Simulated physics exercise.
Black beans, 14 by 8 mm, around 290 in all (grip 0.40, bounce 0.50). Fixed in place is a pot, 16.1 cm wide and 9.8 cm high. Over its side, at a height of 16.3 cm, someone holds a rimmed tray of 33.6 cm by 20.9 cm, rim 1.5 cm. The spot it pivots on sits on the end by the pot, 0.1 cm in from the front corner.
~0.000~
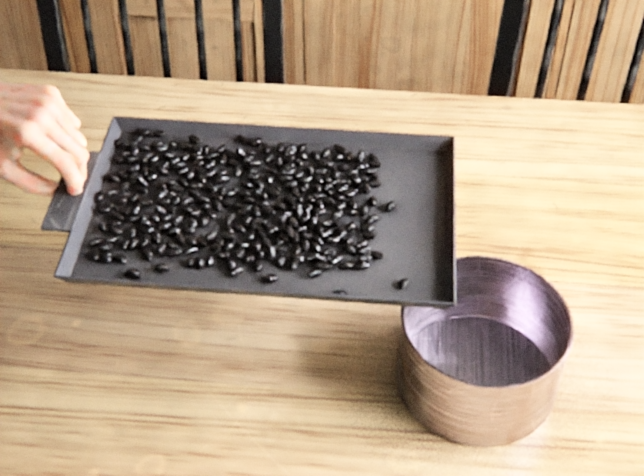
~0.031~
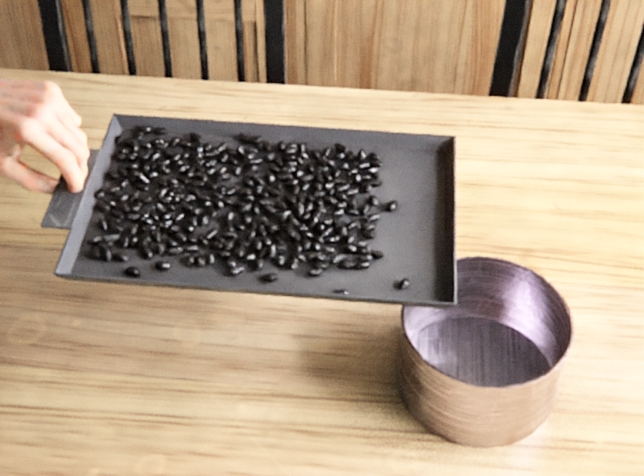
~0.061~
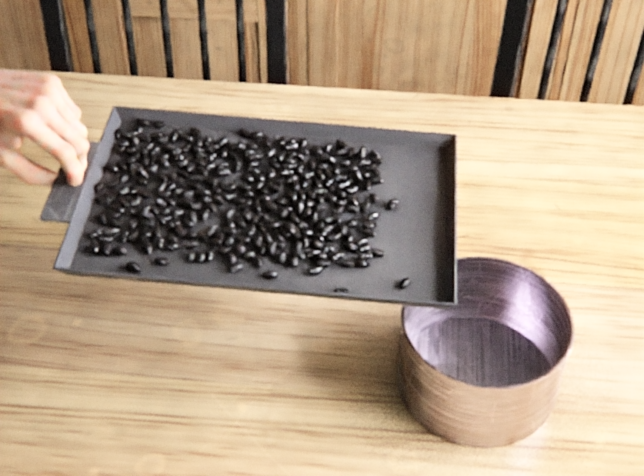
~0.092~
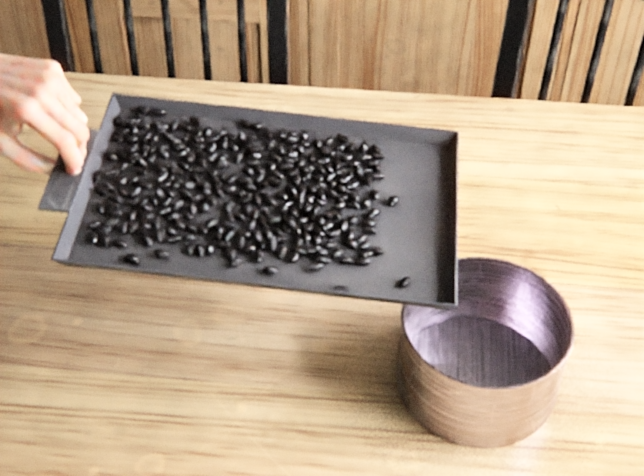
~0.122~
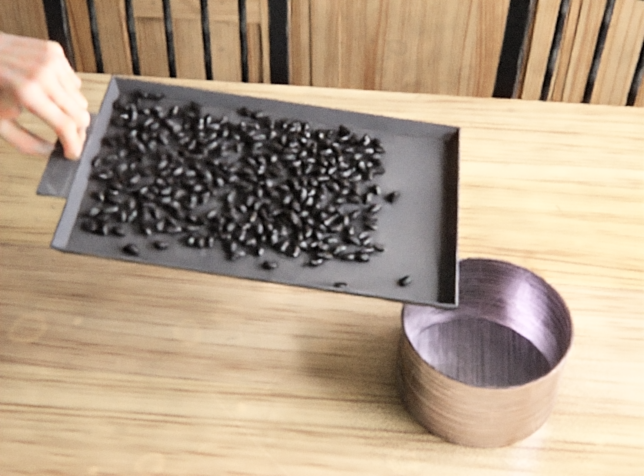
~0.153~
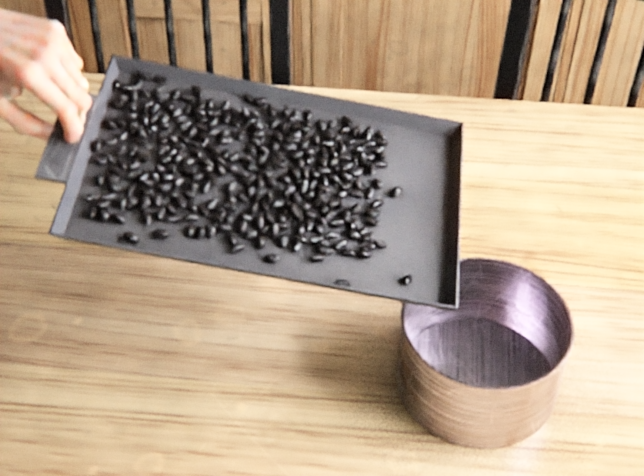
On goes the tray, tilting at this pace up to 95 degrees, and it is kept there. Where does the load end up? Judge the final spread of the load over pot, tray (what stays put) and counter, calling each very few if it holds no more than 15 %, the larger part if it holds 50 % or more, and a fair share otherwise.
Final spread - pot: A fair share, tray: Very few, counter: The larger part.
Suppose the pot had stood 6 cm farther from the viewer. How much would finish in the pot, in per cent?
It would come to roughly 0 percent.
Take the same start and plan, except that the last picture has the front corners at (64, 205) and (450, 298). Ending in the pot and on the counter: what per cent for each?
Final per cent - pot 65, counter 35.
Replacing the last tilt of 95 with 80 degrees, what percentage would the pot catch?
Around 25 in a hundred.
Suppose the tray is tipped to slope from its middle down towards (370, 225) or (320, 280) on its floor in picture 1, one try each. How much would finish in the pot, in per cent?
I'd put it at about 60 per cent for the first tilt and about 0 per cent for the second.
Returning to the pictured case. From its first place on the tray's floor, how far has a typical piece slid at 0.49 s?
6 cm.
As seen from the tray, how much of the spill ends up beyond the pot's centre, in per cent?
Share: Around 90 %.
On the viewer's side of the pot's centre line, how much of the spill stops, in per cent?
Roughly 100 percent of the spill.
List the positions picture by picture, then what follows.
Tray tilt 0 degrees, front corners at (65, 270) and (446, 296); middle of the pieces at (240, 206); pot at (487, 318), in the first frame.
Tray tilt 0 degrees, front corners at (65, 268) and (446, 296); middle of the pieces at (240, 205), in the second frame.
Tray tilt 2 degrees, front corners at (64, 262) and (447, 297); middle of the pieces at (240, 201), in the third frame.
Tray tilt 4 degrees, front corners at (63, 253) and (447, 297), lowest corner right front; middle of the pieces at (241, 194), in the fourth frame.
Tray tilt 8 degrees, front corners at (62, 241) and (448, 298), lowest corner right front; middle of the pieces at (241, 184), in the fifth frame.
Tray tilt 11 degrees, front corners at (61, 228) and (449, 299), lowest corner right front; middle of the pieces at (243, 174); pot at (487, 319). Its pace works out near 125 degrees a second, in the sixth frame.
Then, at 0.49 s, tilt 53 degrees; the tray holds 100 %, the pot 0 %.
Then, at 0.71 s, tilt 80 degrees; the tray holds 20 %, the pot 5 %.
Then, at 1.04 s, tilt 95 degrees; the tray holds 0 %, the pot 25 %.
In the end, at 2.5 s, pot 25 %, tray 0 %, counter 75 %.
